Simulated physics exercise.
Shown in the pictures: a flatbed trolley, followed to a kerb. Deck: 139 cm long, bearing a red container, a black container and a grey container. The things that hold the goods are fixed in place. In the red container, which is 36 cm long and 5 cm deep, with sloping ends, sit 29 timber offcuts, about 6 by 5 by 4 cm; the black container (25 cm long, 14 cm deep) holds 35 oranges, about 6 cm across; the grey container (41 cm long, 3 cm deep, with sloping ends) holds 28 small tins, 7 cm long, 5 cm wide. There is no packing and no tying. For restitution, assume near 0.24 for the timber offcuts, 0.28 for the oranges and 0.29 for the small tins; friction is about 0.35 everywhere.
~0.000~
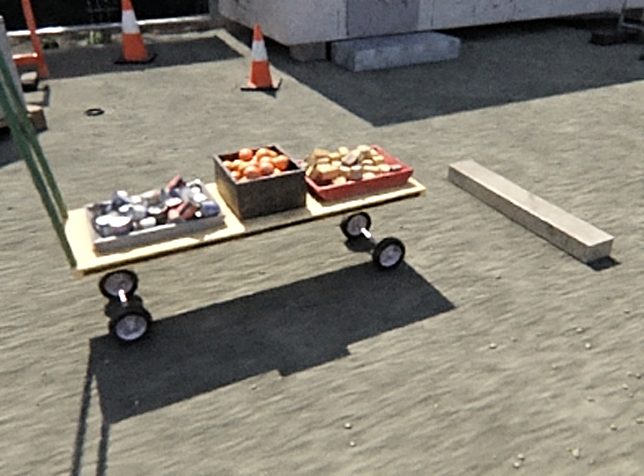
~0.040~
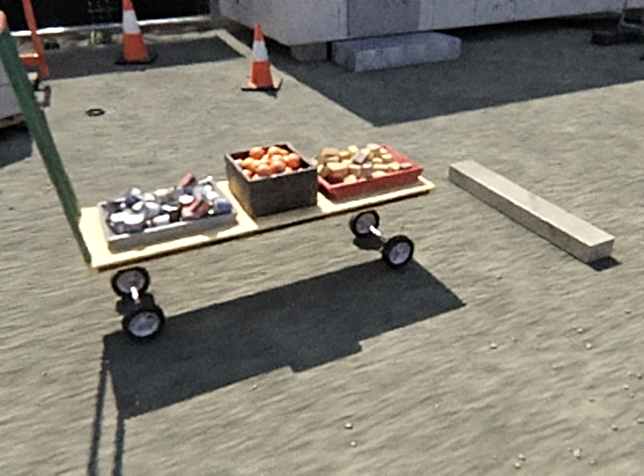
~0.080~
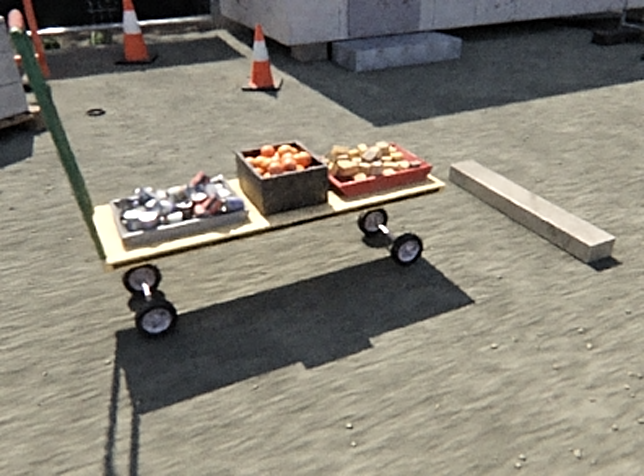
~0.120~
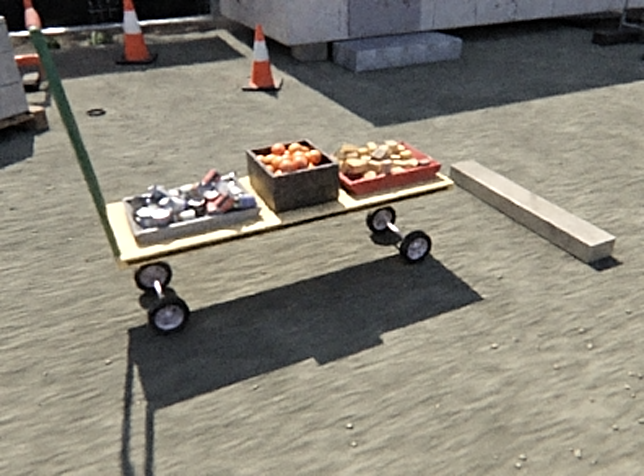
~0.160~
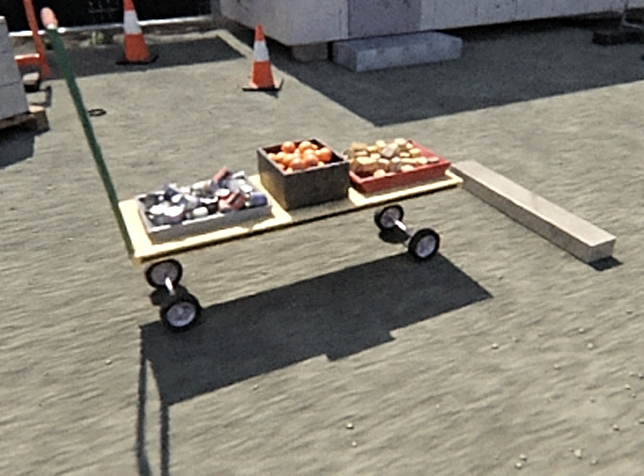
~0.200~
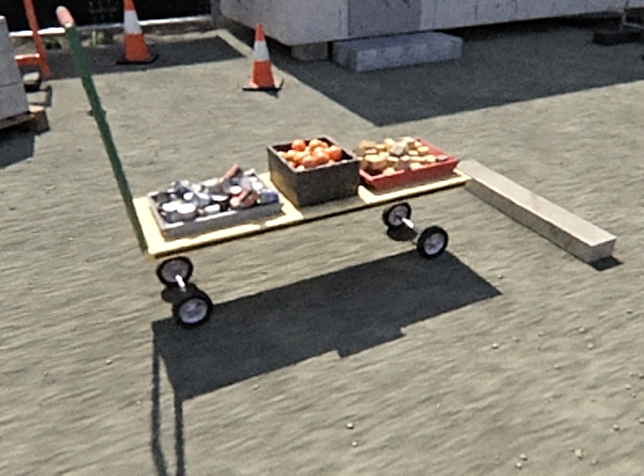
A flatbed trolley carrying a grey container of small tins, a black one of oranges and a red one of chunky pieces rolled slowly rightward across gritty ground, drawing nearer to a pale kerb.
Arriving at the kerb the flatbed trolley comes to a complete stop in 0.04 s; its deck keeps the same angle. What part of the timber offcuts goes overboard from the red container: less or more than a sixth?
The spill doesn't reach a sixth.
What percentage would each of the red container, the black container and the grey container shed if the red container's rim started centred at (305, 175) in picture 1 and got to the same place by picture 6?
Under that change it'd be red container at 30, black container at 10 and grey container at 40 percent.
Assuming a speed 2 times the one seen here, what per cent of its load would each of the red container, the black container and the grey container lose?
Red container 30, black container 10, grey container 40 per cent.
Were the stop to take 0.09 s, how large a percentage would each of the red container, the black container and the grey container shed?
That way you'd get red container at 0, black container at 0, and grey container at 10 percent.
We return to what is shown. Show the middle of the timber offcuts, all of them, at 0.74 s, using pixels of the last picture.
Pixel (496, 139), give or take.
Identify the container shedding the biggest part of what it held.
Answer: The grey container.
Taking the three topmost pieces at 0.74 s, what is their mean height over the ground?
Roughly 58 centimetres.
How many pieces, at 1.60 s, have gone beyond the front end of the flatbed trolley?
About 0.
After 0.64 s, contact.
After 0.74 s, the red container has all 29, the black container has all 35 and the grey container has all 28.
After 0.86 s, the red container has all 29, the black container has all 35 and the grey container is down by 1 of 28.
After 1.09 s, the red container has all 29, the black container has all 35 and the grey container is down by 4 of 28.
When it is over (at 1.60 s), the red container has all 29, the black container has all 35 and the grey container is down by 4 of 28. Asked share, 0 of 29, 0 per cent.
